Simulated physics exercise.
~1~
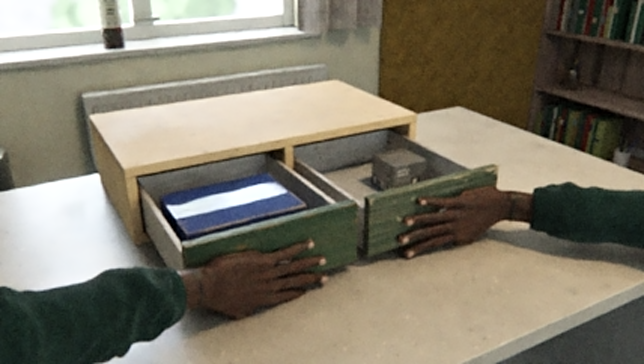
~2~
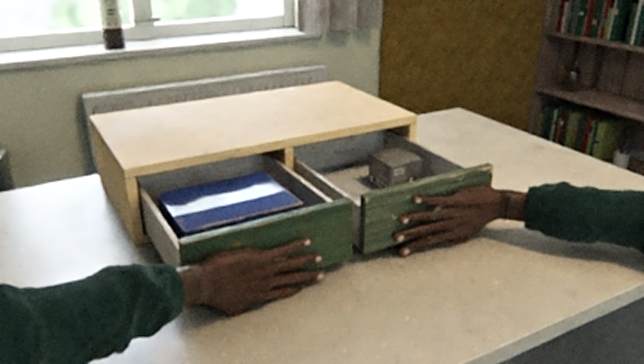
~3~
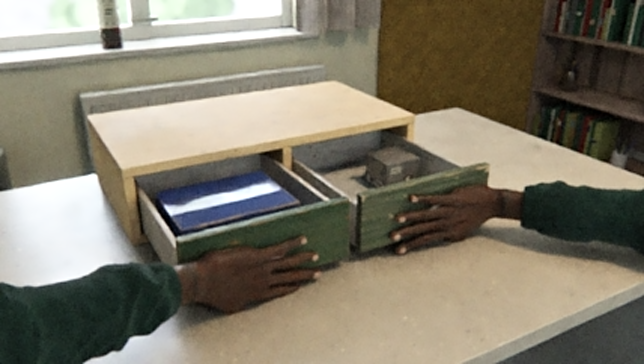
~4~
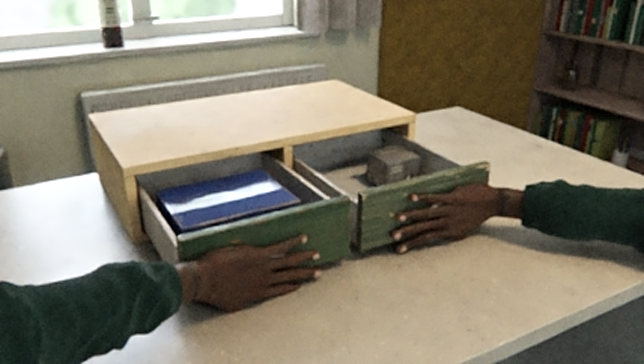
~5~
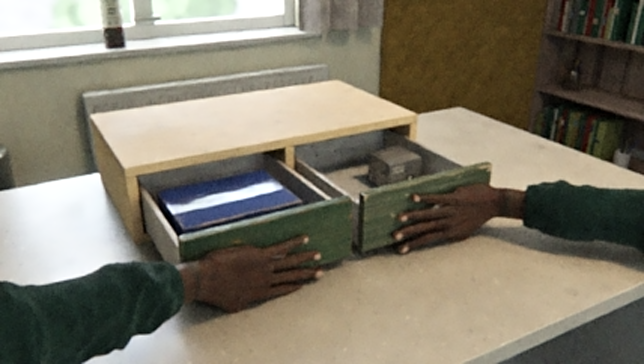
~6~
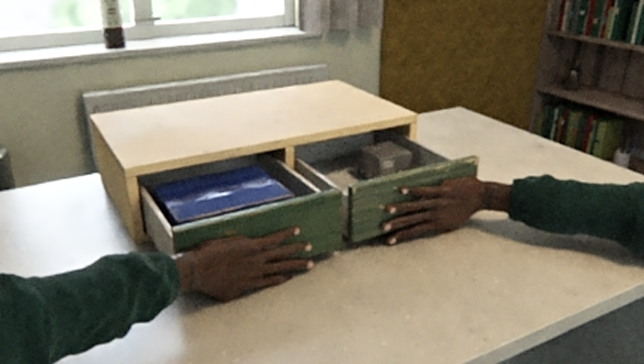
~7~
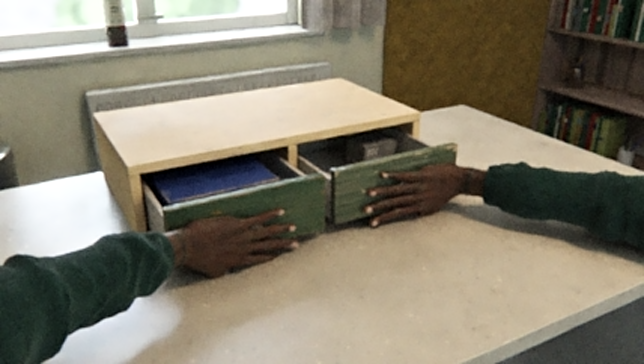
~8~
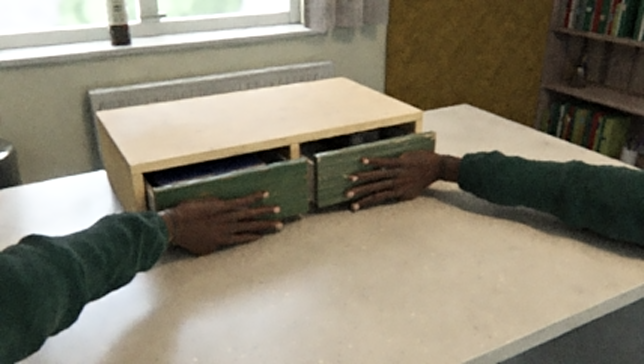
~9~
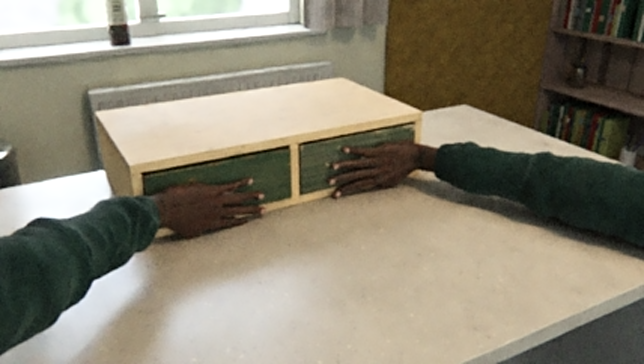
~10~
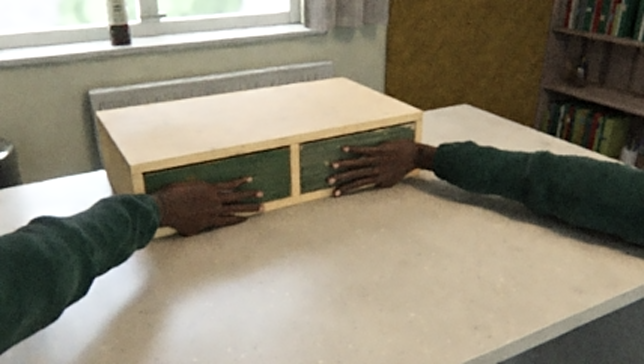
Two green-fronted drawers stand open side by side in a pale wooden chest on a table, with a hand in a dark green sleeve resting against each front. The left drawer holds a blue box with a pale band across it, and the right one holds a small grey carton. For a while the hands barely move. Then they push both drawers inwards together, and the box and carton slide steadily out of sight beneath the chest's top. Both drawers close fully, their fronts flush with the chest, and the hands stay resting on them.
